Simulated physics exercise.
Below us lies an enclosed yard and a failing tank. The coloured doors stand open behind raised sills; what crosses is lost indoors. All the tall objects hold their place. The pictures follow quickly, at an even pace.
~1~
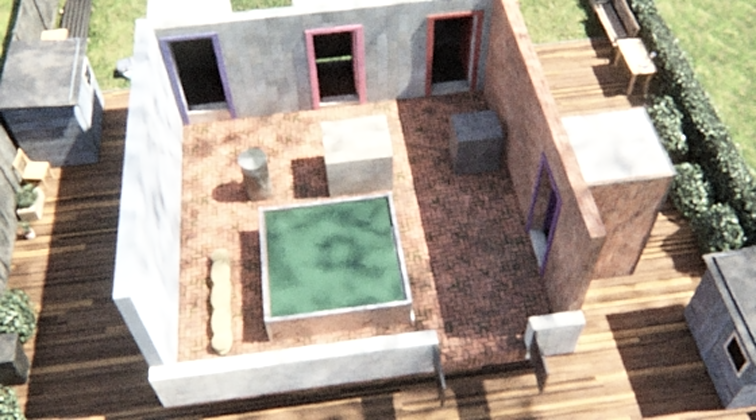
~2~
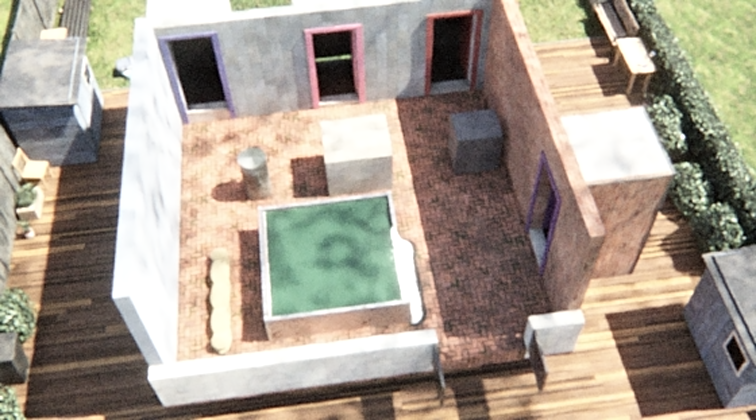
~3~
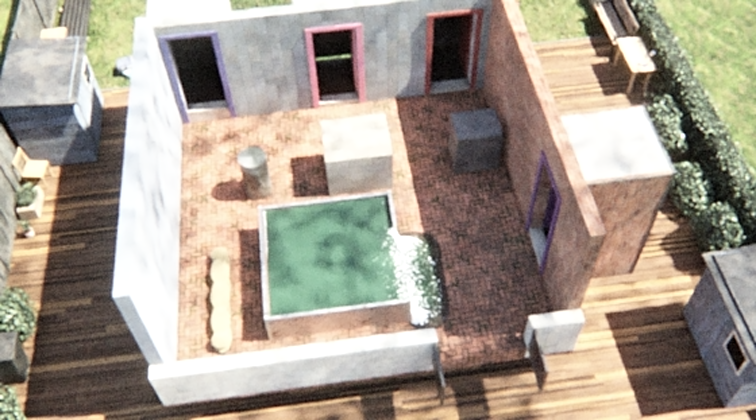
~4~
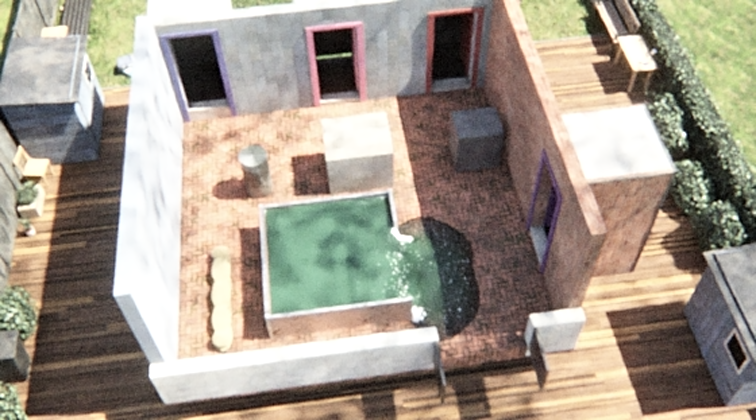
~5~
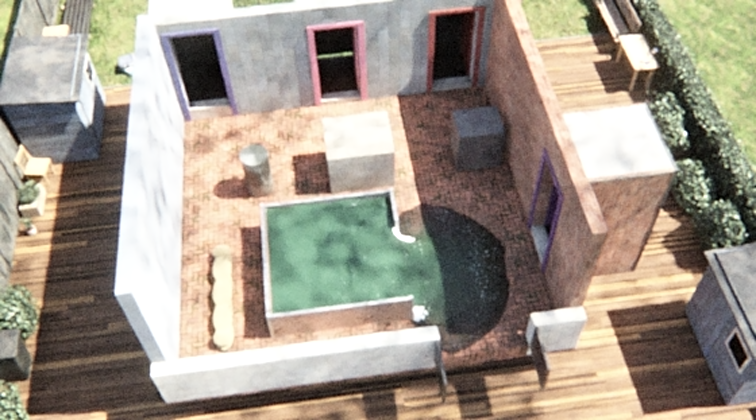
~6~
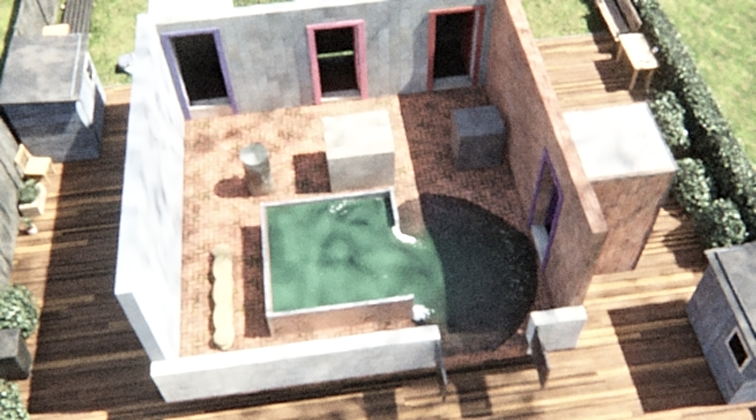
A tank of green water bursts on its right side and floods across the brick yard.
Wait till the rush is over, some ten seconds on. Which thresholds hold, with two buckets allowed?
The red door stays under that; the purple door takes more than that; the pink door stays under that; the blue door stays under that.
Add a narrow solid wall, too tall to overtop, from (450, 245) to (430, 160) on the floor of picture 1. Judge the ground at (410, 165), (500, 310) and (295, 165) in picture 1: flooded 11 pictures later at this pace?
One after the other: Covered, under water, no water.
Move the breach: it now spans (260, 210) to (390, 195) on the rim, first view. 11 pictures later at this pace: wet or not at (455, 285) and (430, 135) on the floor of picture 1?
In turn: Free of water, wet.
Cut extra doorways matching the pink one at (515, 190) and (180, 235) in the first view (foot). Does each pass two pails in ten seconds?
In turn: Goes over, holds.
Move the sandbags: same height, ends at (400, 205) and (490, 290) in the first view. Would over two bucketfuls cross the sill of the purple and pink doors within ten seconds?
In short: The purple door takes less; the pink door is under.
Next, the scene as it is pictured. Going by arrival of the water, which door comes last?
The door marked blue.
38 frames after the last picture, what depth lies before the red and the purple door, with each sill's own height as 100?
About 50 and 90 per cent.
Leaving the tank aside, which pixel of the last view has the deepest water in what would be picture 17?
Around (525, 279).
A moment on, water covers 25 % of the floor; the red door not reached, the purple door over two buckets in, the pink door not reached, the blue door not reached.
Next, water covers 25 % of the floor; the red door not reached, the purple door far over two buckets in, the pink door not reached, the blue door not reached.
Then, water covers 35 % of the floor; the red door wet at the sill, nothing in, the purple door far over two buckets in, the pink door not reached, the blue door not reached.
Later, water covers 55 % of the floor; the red door wet at the sill, nothing in, the purple door far over two buckets in, the pink door wet at the sill, nothing in, the blue door not reached.
In the end, water covers 85 % of the floor; the red door wet at the sill, nothing in, the purple door far over two buckets in, the pink door wet at the sill, nothing in, the blue door wet at the sill, nothing in.
